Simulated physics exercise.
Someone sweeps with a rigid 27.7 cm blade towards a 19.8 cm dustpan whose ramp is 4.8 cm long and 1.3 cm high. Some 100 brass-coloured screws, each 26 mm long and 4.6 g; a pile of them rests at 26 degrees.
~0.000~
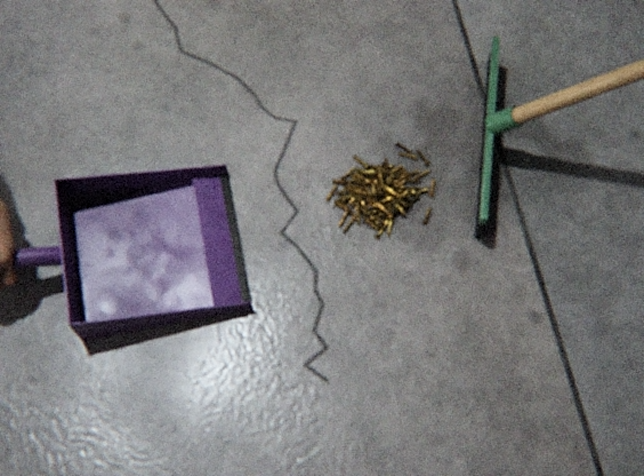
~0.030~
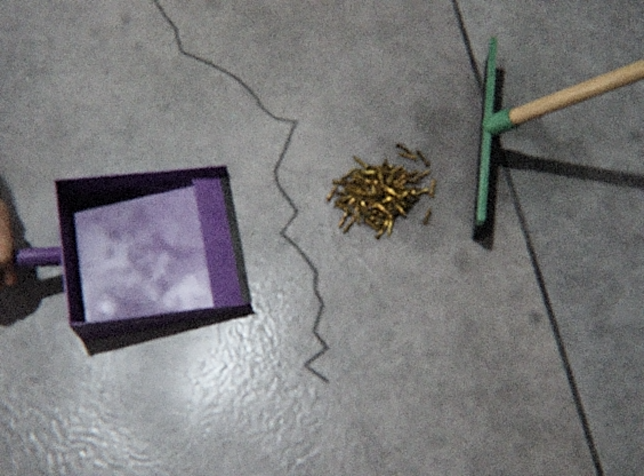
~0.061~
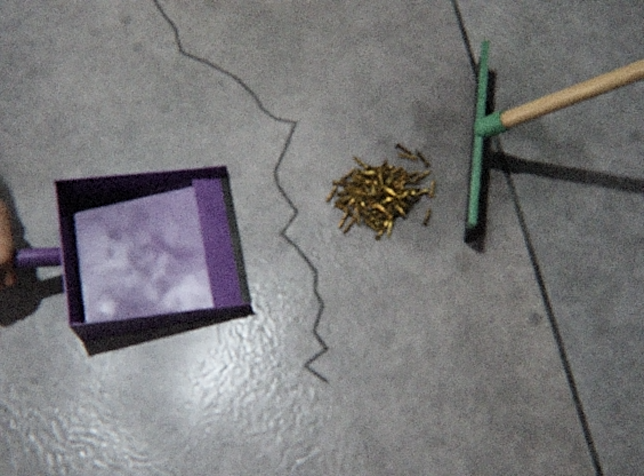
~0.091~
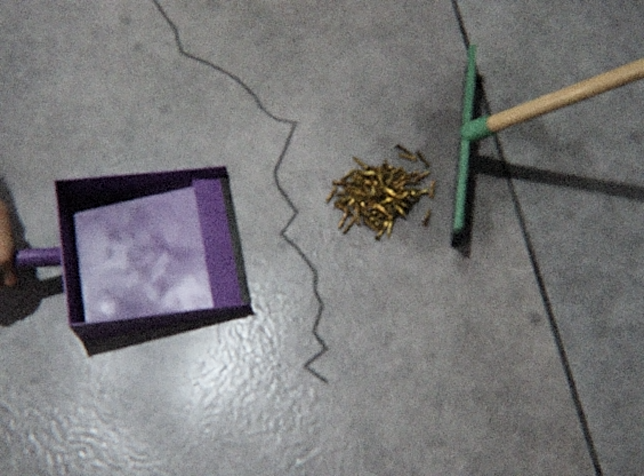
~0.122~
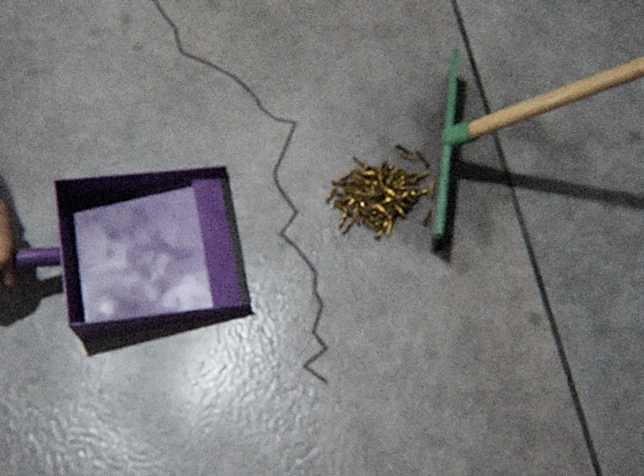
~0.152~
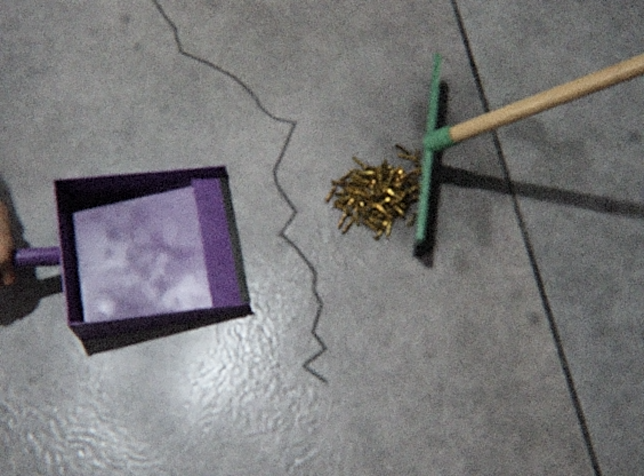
A green blade on a wooden handle slides left and meets a pile of brass-coloured screws.
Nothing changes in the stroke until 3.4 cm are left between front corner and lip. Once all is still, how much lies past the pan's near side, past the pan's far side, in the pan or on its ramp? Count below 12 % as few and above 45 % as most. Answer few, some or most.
Near side: Few, far side: Some, pan: Some.
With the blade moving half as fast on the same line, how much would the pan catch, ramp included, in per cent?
In that case some 0 per cent.
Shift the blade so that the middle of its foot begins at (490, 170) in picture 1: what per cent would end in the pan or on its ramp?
Some 20 per cent.
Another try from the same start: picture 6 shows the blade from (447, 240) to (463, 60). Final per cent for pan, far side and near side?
Pan 0, far 5, near 0.
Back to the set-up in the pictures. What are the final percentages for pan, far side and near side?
Near side 0, far side 15, pan 25.
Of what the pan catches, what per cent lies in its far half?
About 50 per cent.
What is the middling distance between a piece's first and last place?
Roughly 18 cm.
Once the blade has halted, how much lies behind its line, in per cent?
About 0 per cent.
Then, at 0.28 s, middle of the blade 16 cm from the lip; 0 % over the lip, far side 5 %, near side 0 %.
After 0.36 s, middle of the blade 10 cm from the lip; 0 % over the lip, far side 10 %, near side 0 %.
After 0.58 s, middle of the blade 8 cm from the lip; 25 % over the lip, far side 15 %, near side 0 %.
At rest (1.2 s), near side 0 %, far side 15 %, pan 25 %, in front of the lip or behind the blade 60 %.
